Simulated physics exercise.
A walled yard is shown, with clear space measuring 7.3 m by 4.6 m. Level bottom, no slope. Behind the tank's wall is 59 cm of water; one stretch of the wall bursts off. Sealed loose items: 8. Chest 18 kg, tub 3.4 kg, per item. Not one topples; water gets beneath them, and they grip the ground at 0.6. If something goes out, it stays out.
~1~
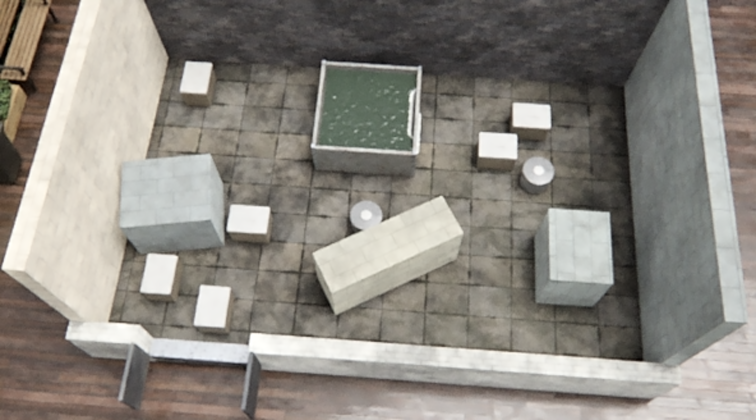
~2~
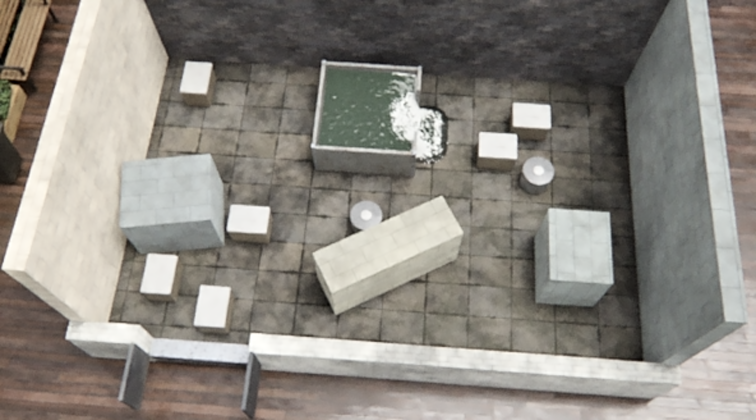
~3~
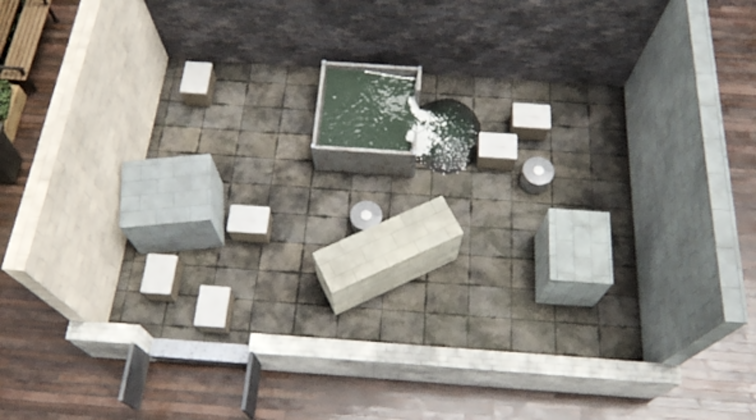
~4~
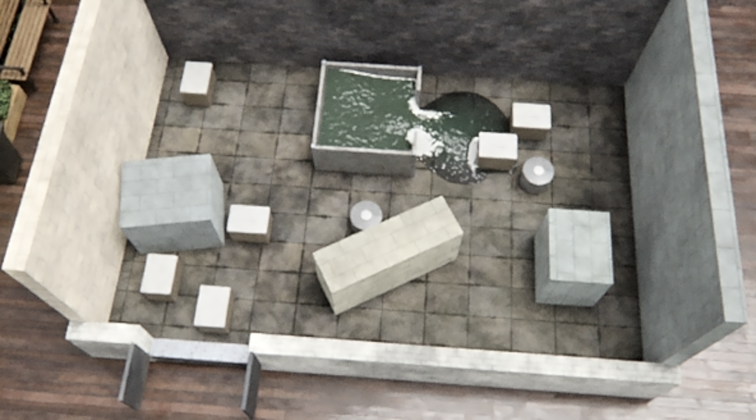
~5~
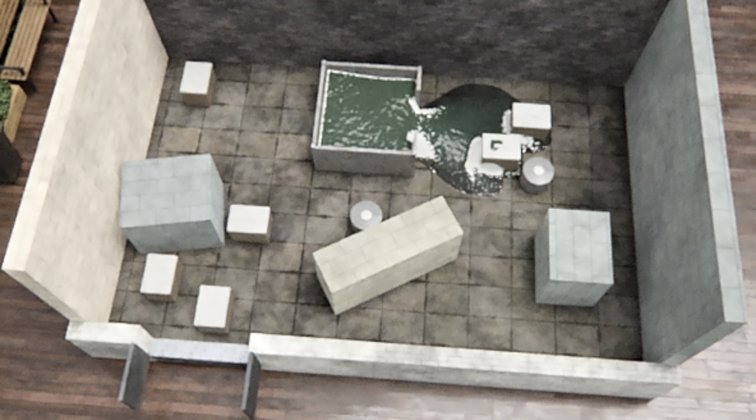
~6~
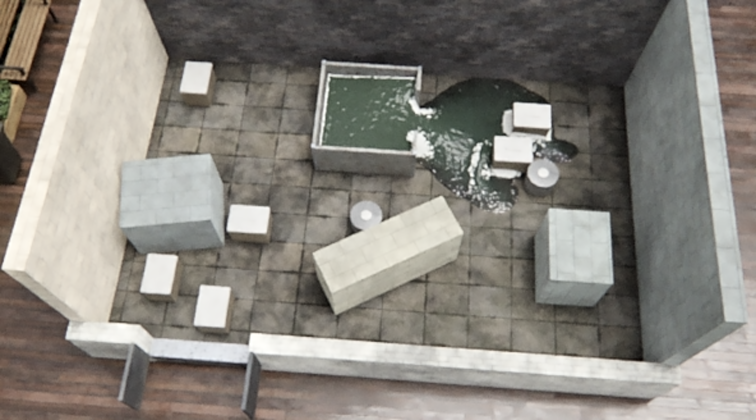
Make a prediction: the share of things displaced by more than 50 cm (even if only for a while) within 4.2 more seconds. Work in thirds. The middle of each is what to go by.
The share is between one third and two thirds.
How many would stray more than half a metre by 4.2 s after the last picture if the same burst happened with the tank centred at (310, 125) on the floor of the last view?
3.
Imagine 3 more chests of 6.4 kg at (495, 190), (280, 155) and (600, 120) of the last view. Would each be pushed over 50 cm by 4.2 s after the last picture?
Going through them in turn, I'd say beyond, not that far and beyond.
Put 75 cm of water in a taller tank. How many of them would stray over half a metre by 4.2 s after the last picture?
So the tally would be 3.
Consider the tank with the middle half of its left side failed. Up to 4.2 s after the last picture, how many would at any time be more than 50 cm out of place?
In that case the number is 1.
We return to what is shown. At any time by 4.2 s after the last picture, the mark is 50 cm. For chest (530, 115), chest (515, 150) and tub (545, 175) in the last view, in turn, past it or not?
In that order: Over, past it, past it.
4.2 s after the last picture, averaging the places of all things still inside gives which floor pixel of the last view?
Around (371, 242).
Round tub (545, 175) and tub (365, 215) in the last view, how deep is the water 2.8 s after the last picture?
About 5 and 0 cm.
Then, 0.4 s after the last picture 1 of 8 are over 50 cm from their spots; 0 afloat.
Then, 1.5 s after the last picture 3 of 8 are over 50 cm from their spots; 3 afloat.
Then, 2.8 s after the last picture 3 of 8 are over 50 cm from their spots; 3 afloat.
Then, 4.2 s after the last picture 3 of 8 are over 50 cm from their spots, and 3 have been at some point; 2 afloat.
